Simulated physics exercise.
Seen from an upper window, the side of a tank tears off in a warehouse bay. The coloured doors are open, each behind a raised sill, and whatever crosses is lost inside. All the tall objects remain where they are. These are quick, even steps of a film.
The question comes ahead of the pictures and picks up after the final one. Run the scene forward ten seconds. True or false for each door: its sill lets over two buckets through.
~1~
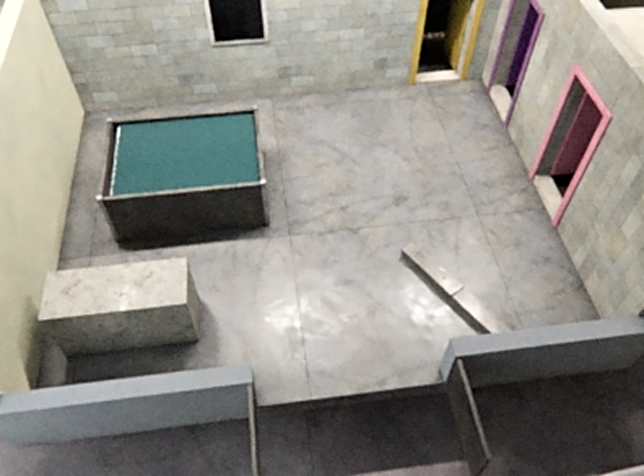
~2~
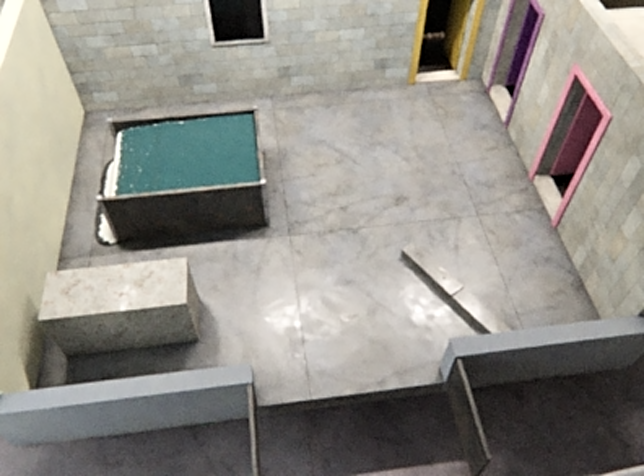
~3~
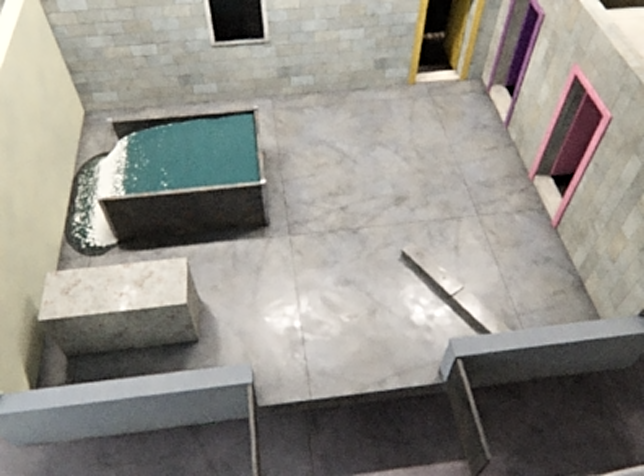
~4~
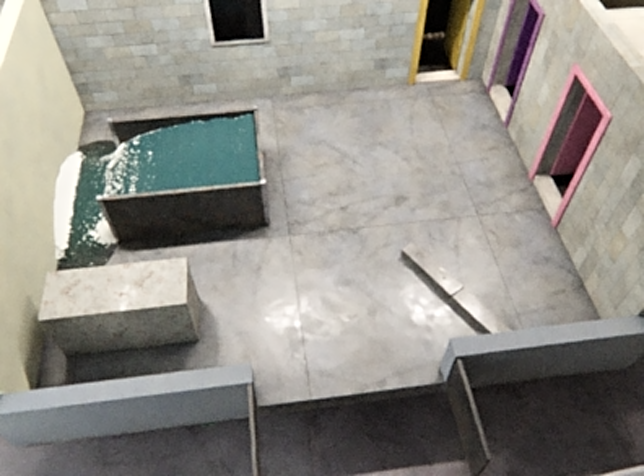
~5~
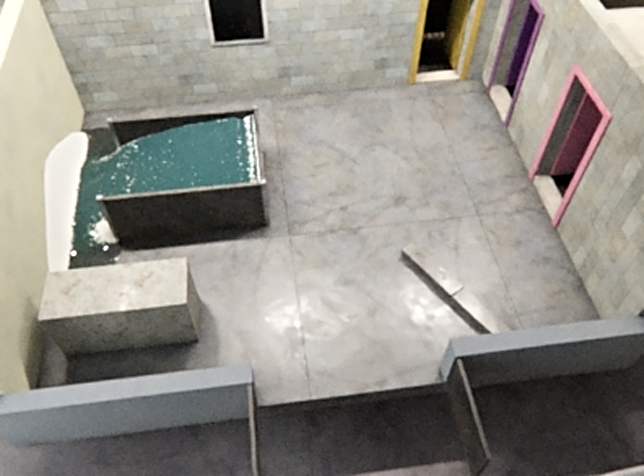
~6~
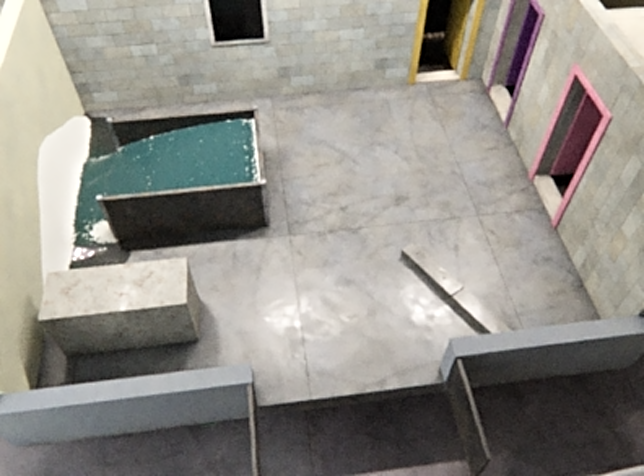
The pink door false; the purple door false; the yellow door true.
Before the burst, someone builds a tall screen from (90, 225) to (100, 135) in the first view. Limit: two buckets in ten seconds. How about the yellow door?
Yellow: Above the mark.
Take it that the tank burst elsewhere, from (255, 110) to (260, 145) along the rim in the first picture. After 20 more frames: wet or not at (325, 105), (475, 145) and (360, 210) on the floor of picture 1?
So that's waterlogged for the first, waterlogged for the second and waterlogged for the third.
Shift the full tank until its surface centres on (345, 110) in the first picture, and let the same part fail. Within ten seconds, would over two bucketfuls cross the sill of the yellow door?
In short, the yellow door misses the threshold.
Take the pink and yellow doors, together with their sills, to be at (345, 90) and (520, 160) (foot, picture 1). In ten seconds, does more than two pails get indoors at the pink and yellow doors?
Result: Pink stays beneath the limit, and yellow goes beyond the limit.
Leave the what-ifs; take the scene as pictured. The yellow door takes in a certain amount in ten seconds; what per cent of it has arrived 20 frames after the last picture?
My estimate: Close to 0 per cent.
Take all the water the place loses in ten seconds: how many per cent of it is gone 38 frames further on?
Around 25 percent.
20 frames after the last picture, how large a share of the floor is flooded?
I'd put it at roughly 75 per cent.
A moment on, water covers 15 % of the floor; the pink door not reached, the purple door not reached, the yellow door not reached.
Next, water covers 30 % of the floor; the pink door not reached, the purple door not reached, the yellow door not reached.
Then, water covers 75 % of the floor; the pink door not reached, the purple door not reached, the yellow door wet at the sill, nothing in.
Later, water covers 90 % of the floor; the pink door under two buckets in, the purple door under two buckets in, the yellow door under two buckets in.
In the end, water covers 95 % of the floor; the pink door under two buckets in, the purple door under two buckets in, the yellow door far over two buckets in.
